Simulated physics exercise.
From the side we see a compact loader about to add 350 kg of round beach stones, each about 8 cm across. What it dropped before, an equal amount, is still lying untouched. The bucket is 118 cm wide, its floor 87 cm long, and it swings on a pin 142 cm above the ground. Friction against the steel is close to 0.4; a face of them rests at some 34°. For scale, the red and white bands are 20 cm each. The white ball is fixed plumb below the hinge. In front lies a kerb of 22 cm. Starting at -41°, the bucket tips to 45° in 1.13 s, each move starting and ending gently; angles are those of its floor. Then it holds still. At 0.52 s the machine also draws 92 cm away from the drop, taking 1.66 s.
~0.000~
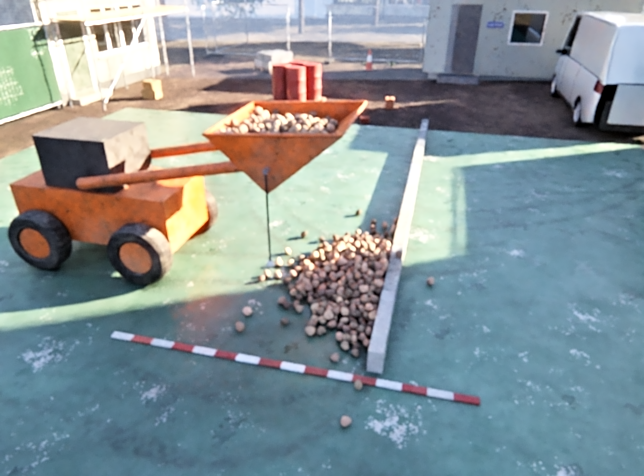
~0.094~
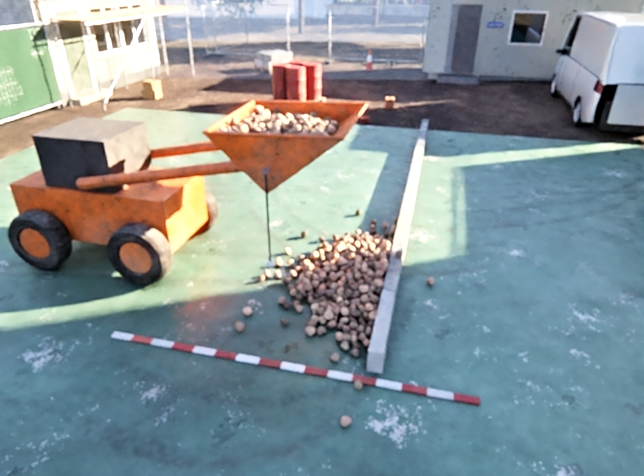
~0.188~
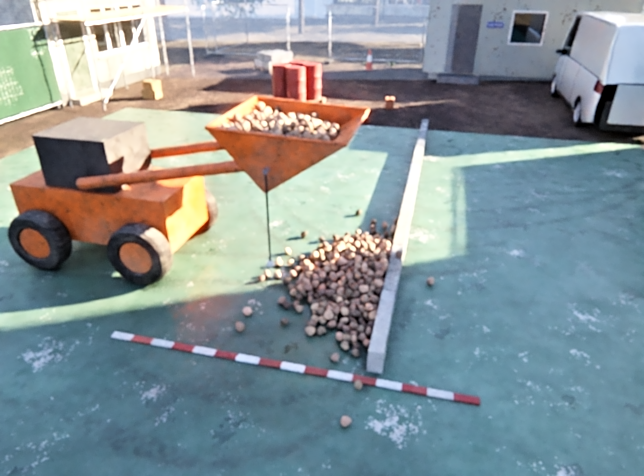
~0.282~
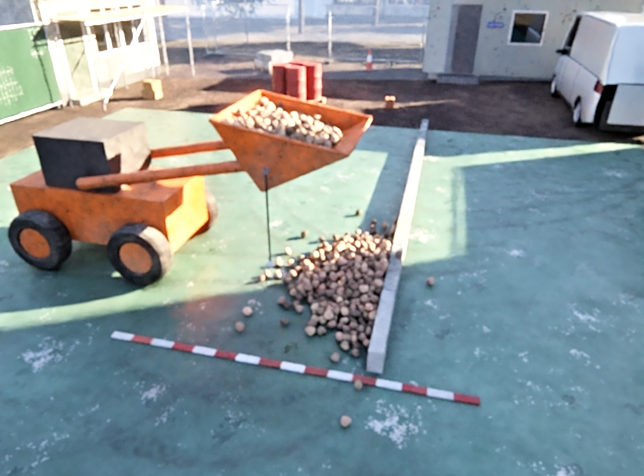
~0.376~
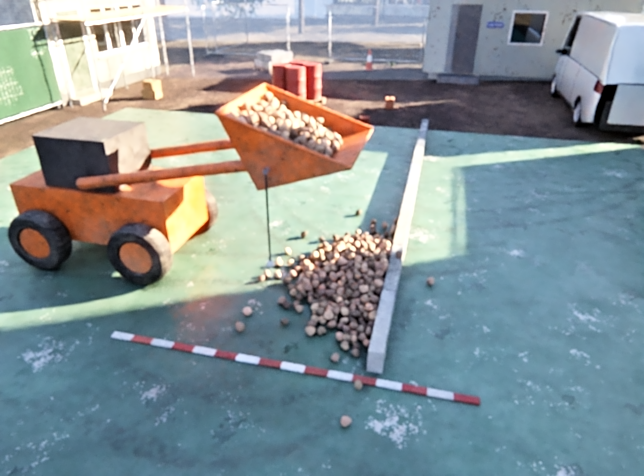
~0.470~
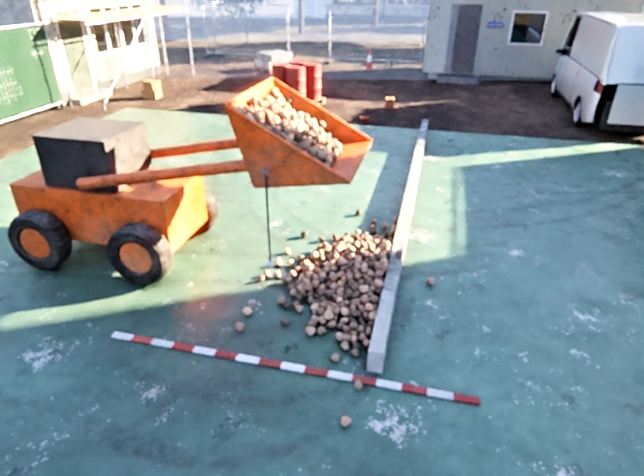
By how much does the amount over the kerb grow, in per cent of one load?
Roughly 0 per cent of a load more.
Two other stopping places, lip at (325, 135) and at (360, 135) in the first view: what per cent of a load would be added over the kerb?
About 0 and 5 per cent.
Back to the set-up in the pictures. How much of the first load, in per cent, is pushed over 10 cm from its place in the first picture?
Roughly 15 per cent of them.
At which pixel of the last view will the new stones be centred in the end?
Around (323, 268).
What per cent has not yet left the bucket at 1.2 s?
It holds some 20 per cent.
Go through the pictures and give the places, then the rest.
In the first frame, the bucket is at -41°, its lip at (343, 136); the top of the load is at (296, 121). The earlier load is highest near (376, 265), 25 cm above ground level, 100 % on this side of the kerb.
In the second frame, the bucket is at -39°, its lip at (344, 138); the top of the load is at (282, 119); the stones move at 0.1 m/s on average.
In the third frame, the bucket is at -35°, its lip at (346, 145); the top of the load is at (263, 115); the stones move at 0.2 m/s on average.
In the fourth frame, the bucket is at -28°, its lip at (349, 156); the top of the load is at (262, 109); the stones move at 0.3 m/s on average.
In the fifth frame, the bucket is at -19°, its lip at (351, 169); the top of the load is at (265, 105); the stones move at 0.4 m/s on average.
In the sixth frame, the bucket is at -9°, its lip at (351, 183); the top of the load is at (271, 100); the stones move at 0.4 m/s on average.
After 0.9 s the floor is at 32°; in per cent of one load, 98 in the bucket, 101 on this side of the kerb; the foremost stones are at (390, 281).
After 1.2 s the floor is at 45°; in per cent of one load, 22 in the bucket, 178 on this side of the kerb; the foremost stones are at (395, 270).
After 2.6 s the floor is at 45°; in per cent of one load, 0 in the bucket, 199 on this side of the kerb, 1 over the kerb; the foremost stones are at (407, 276).
After 5.3 s the floor is at 45°; in per cent of one load, 0 in the bucket, 199 on this side of the kerb, 1 over the kerb; the foremost stones are at (407, 276). Net gain over the kerb, 0.
